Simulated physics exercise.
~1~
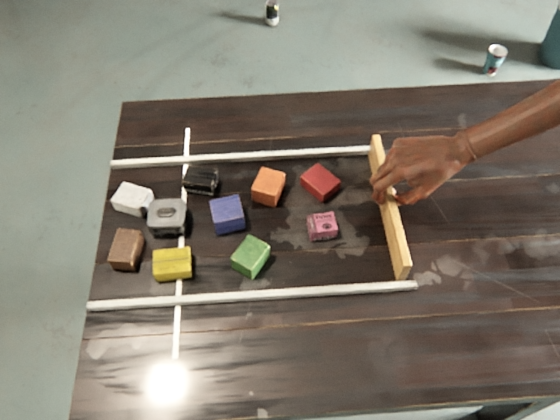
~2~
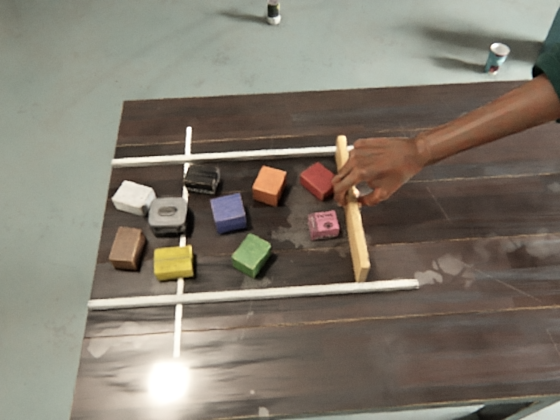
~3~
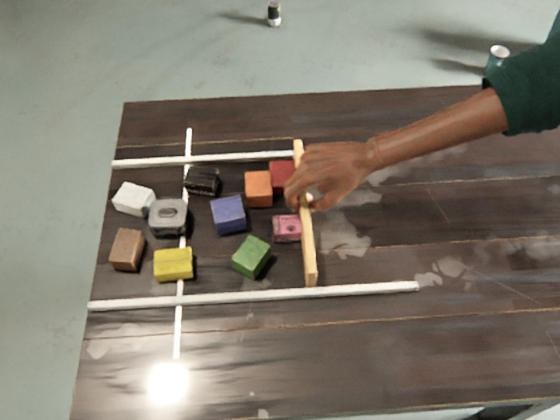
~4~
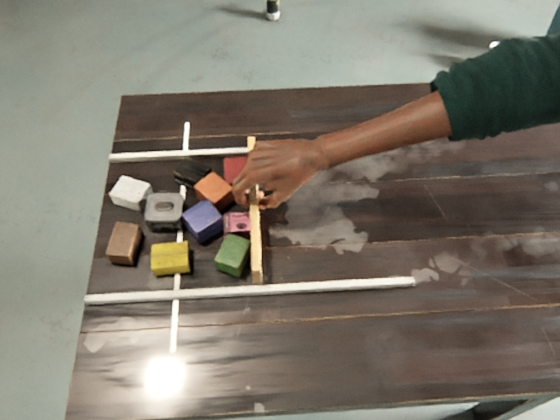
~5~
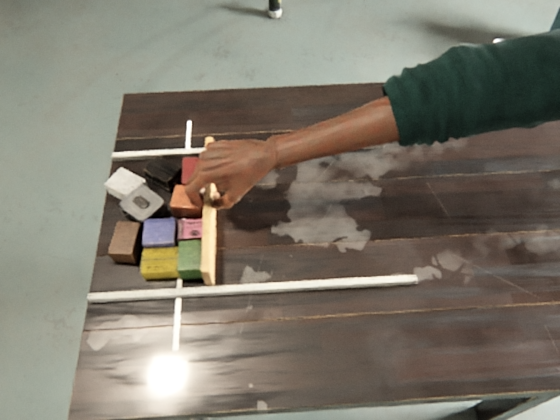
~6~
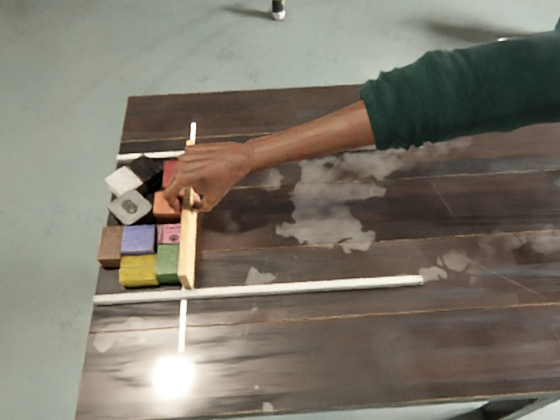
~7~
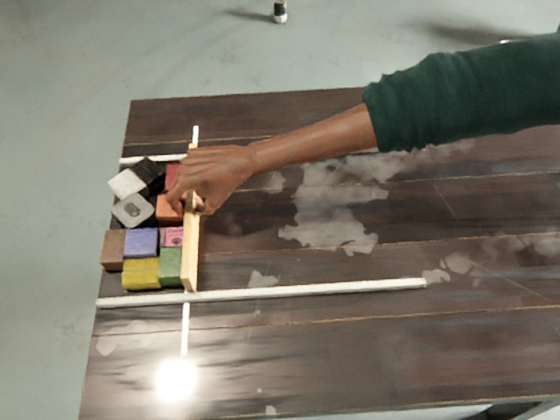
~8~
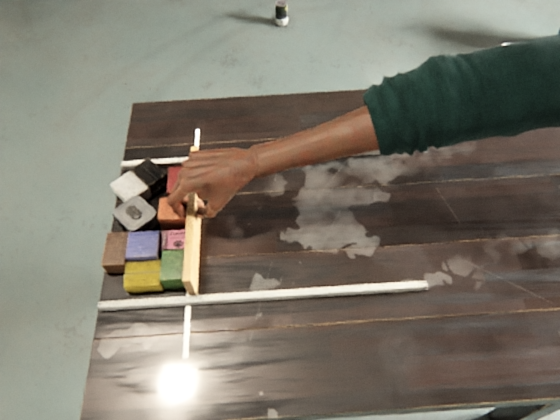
A hand sliding an upright wooden board left across a dark table, bunching colourful blocks near the edge, then holding it still.
